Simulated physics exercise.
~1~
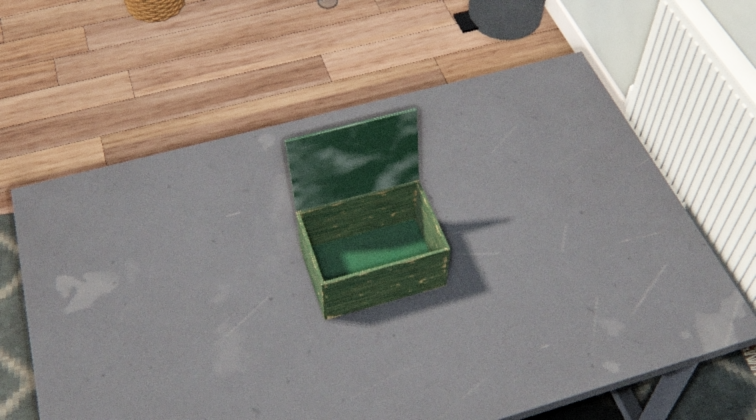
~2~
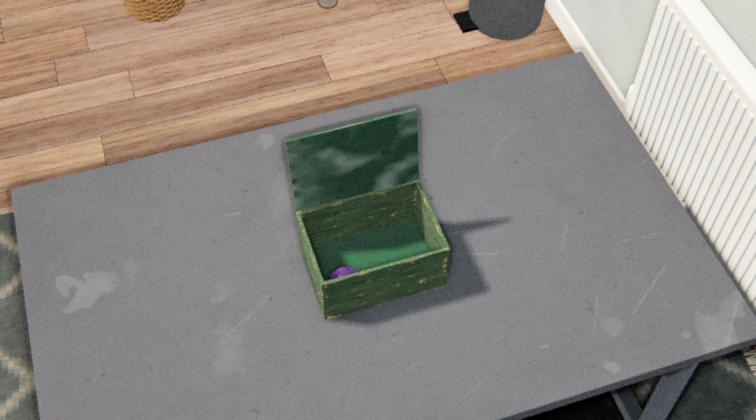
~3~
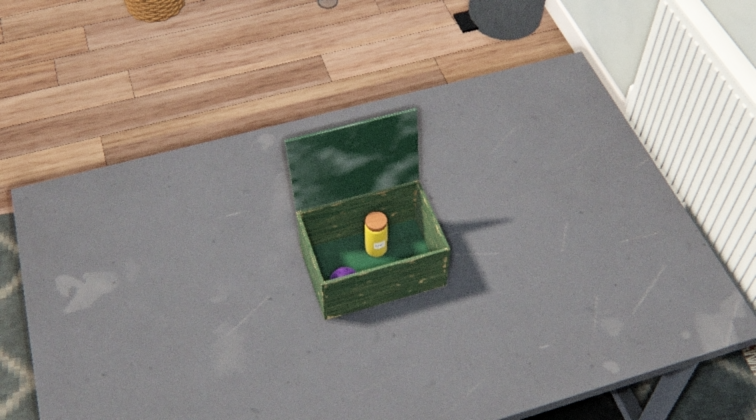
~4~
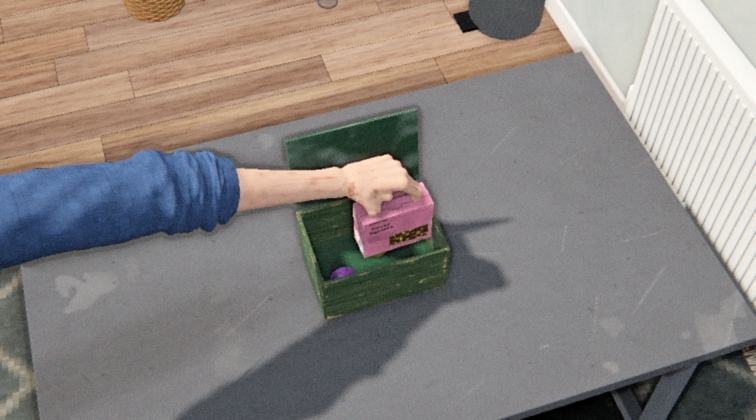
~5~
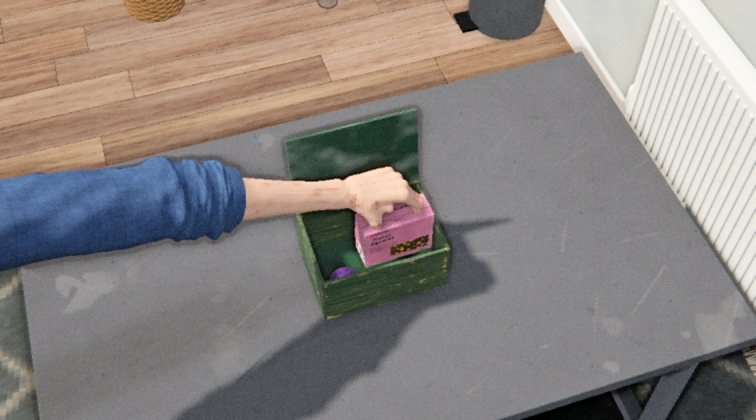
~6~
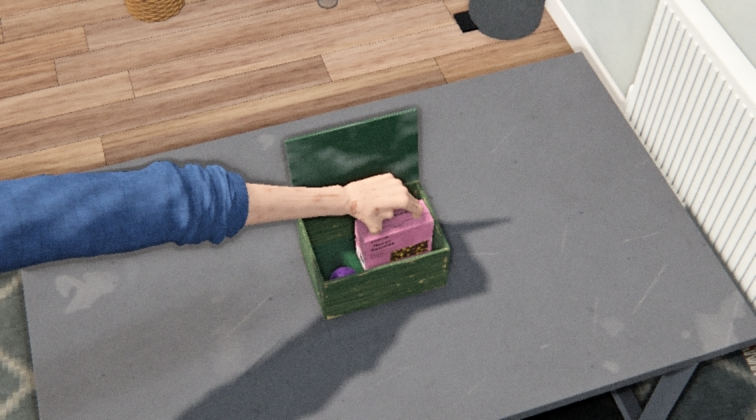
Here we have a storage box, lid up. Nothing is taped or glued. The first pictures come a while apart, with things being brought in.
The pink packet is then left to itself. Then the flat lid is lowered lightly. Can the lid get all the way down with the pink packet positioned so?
Yes, the lid gets all the way down.
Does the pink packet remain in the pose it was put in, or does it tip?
The pink packet stays as it was set.
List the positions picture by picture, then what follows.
In the first frame, the last thing is not in view yet.
In the second frame, the last thing is not in view yet.
In the third frame, the last thing is not in view yet; yellow shaker (376, 234).
In the fourth frame, on its way; pink packet (393, 220).
In the fifth frame, on its way; pink packet (394, 231).
In the sixth frame, in place under the hand; pink packet (394, 237).
Then, 0.60 s after the last picture, pink packet slid a little near (394, 255).
Then, 1.50 s after the last picture, lid 65° above the rim; pink packet slid a little near (394, 255).
Then, 1.80 s after the last picture, lid 34° above the rim; pink packet slid a little near (394, 255).
Then, 2.00 s after the last picture, lid 7° above the rim; pink packet slid a little near (394, 255).
At rest, lid shut; moved from the start, pink packet; the other 2 in place. Seen from the same camera at the end, pink packet near (394, 255).
